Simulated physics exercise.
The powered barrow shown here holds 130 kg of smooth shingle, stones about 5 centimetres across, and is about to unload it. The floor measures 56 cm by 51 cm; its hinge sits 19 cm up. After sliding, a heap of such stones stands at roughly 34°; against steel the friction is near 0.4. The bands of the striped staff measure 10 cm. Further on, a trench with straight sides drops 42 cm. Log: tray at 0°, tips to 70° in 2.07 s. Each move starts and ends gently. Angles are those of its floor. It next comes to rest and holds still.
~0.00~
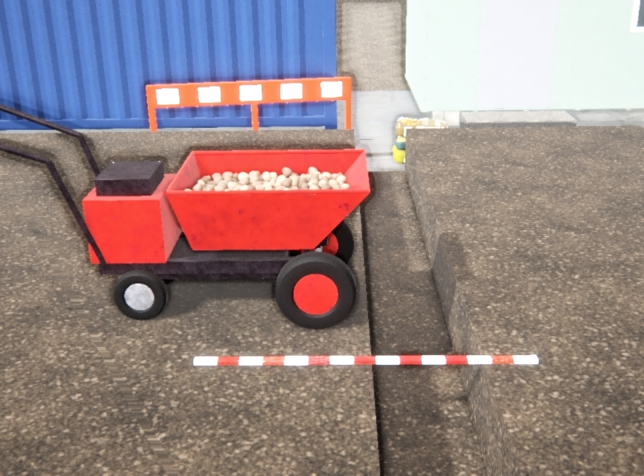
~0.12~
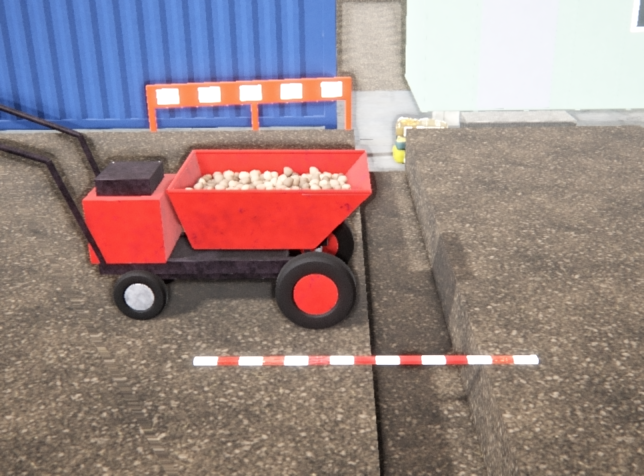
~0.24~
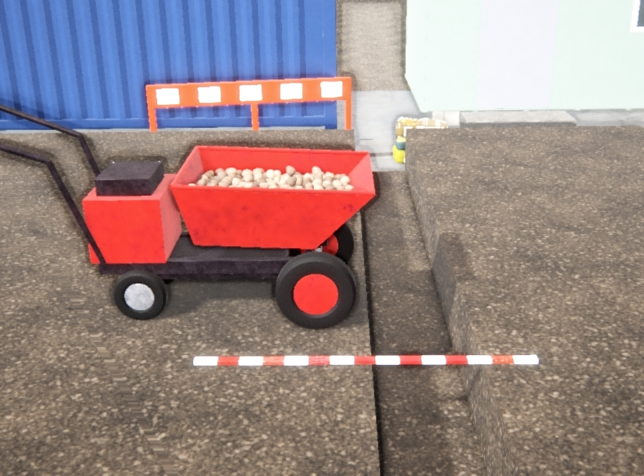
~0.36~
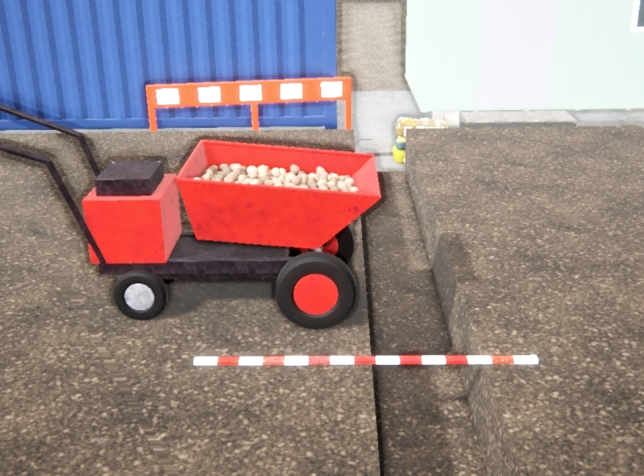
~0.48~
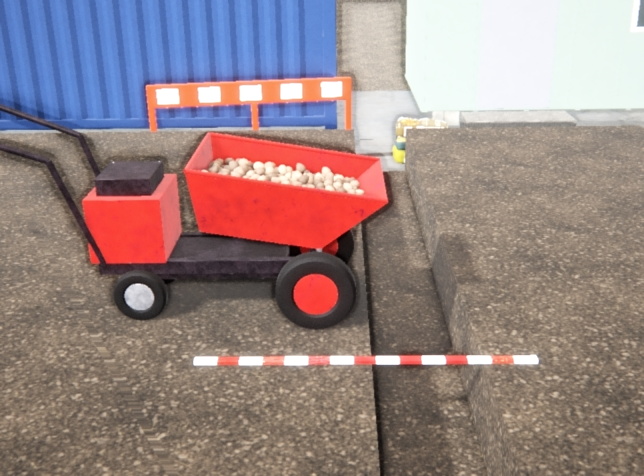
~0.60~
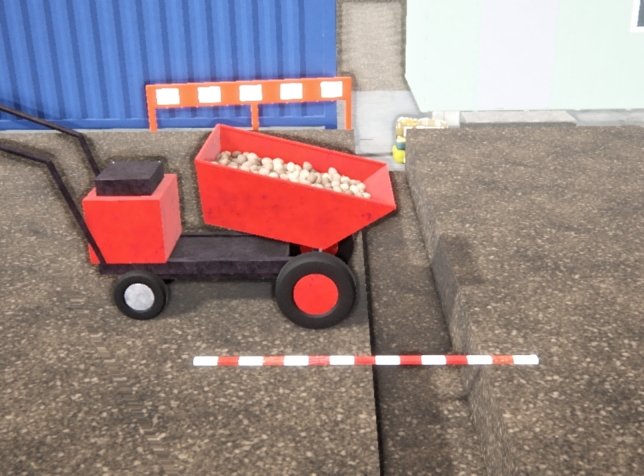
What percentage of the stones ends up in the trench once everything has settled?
About 62 per cent.
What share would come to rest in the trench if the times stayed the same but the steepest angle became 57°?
Share in trench: Approx. 65%.
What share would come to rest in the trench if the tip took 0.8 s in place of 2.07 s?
That would give about 45 percent.
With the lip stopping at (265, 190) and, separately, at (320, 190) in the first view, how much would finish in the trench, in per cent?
From the first spot near 90, from the second near 100 per cent.
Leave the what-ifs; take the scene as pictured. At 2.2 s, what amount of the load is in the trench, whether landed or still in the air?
Close to 35 per cent has got there by then.
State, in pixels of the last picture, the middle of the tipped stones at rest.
I'd put it close to (447, 354).
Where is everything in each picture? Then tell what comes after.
Lip at (369, 191), floor tilted 0°, highest stones at (249, 179), in the first picture.
The tray is at 1°, its lip at (370, 192); the top of the load is at (243, 178); the stones move at 0.1 m/s on average, in the second picture.
The tray is at 3°, its lip at (374, 194); the top of the load is at (246, 176); the stones move at 0.2 m/s on average, in the third picture.
Lip at (380, 197), floor tilted 6°, highest stones at (245, 172); the stones move at 0.2 m/s on average, in the fourth picture.
Lip at (387, 201), floor tilted 10°, highest stones at (251, 168); the stones move at 0.3 m/s on average, in the fifth picture.
The tray is at 14°, its lip at (395, 207); the top of the load is at (233, 161); the stones move at 0.3 m/s on average, in the sixth picture.
After 1.5 s the floor is at 59°; 98 % in the tray, 2 % in the trench; the foremost stones are at (455, 281).
After 2.2 s the floor is at 70°; 32 % in the tray, 36 % in the trench, 32 % past the trench; the foremost stones are at (581, 295).
After 2.5 s the floor is at 70°; 9 % in the tray, 53 % in the trench, 38 % past the trench; the foremost stones are at (628, 295).
After 4.5 s the floor is at 70°; 0 % in the tray, 62 % in the trench, 38 % past the trench; the foremost stones are at (638, 294).
